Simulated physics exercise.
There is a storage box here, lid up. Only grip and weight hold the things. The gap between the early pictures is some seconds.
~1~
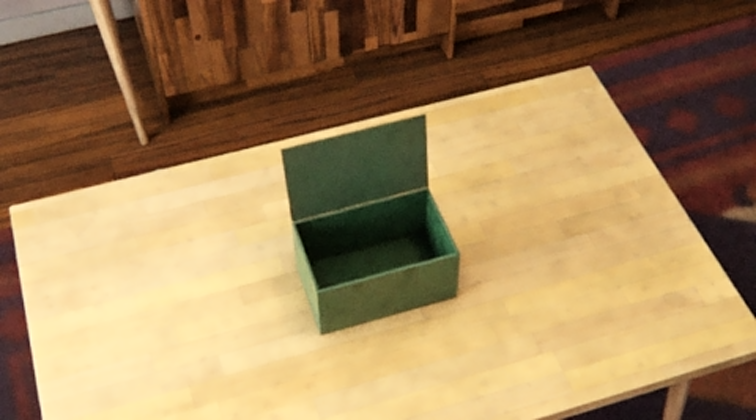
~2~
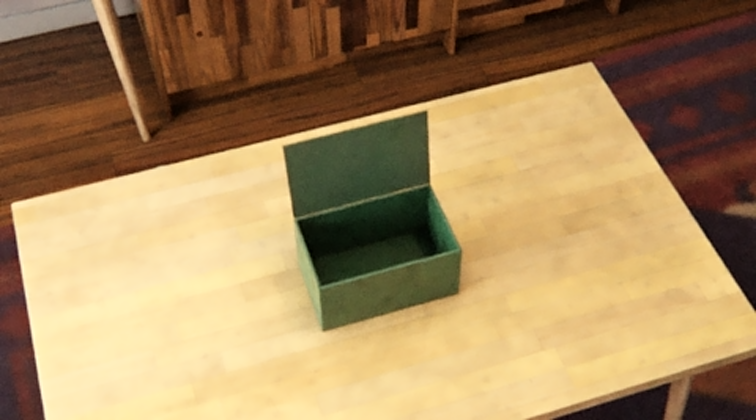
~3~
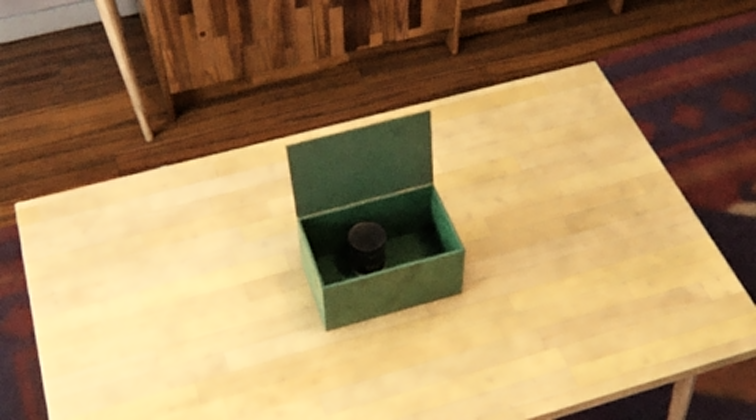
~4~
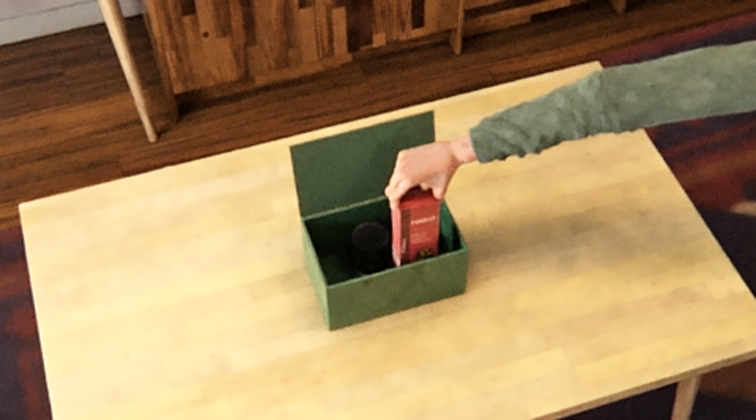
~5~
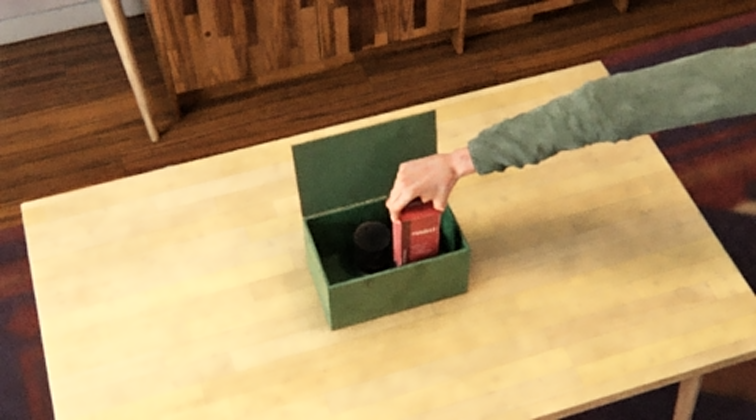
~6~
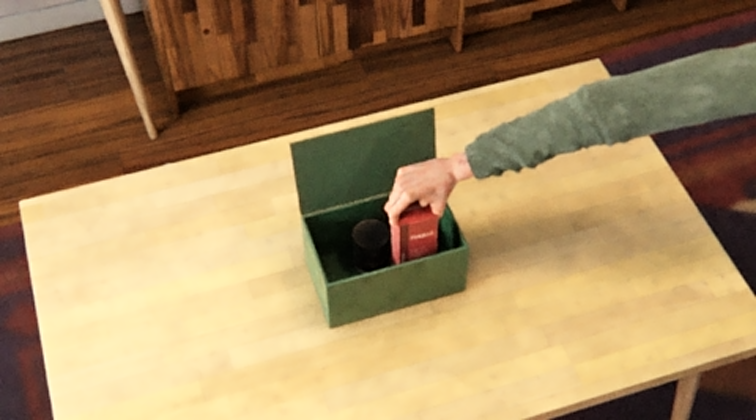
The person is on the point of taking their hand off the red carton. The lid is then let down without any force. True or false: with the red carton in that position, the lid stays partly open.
True.
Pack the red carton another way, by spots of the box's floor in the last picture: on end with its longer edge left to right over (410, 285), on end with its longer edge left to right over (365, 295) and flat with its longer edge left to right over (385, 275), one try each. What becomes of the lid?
The first time it is kept open, the next time it is kept open, and the last time it goes down completely.
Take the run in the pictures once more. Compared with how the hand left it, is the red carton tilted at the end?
Simply put, it remains unturned.
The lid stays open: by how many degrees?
It stays some 40° above the rim.
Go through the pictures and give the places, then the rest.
In the first frame, the last thing is not in view yet.
In the second frame, the last thing is not in view yet.
In the third frame, the last thing is not in view yet; black tin (368, 250).
The fourth frame shows on its way; red carton (416, 233); black tin (371, 250).
The fifth frame shows on its way; red carton (416, 244); black tin (373, 250).
The sixth frame shows in place under the hand; red carton (414, 248); black tin (371, 248).
Then, 1.20 s later than the last frame, lid starting down.
Then, 1.70 s later than the last frame, lid 54° above the rim.
Then, 3.40 s later than the last frame, lid 41° above the rim.
When it is over, lid 41° above the rim; both as before. End places, in pixels of the last picture, red carton near (414, 248).
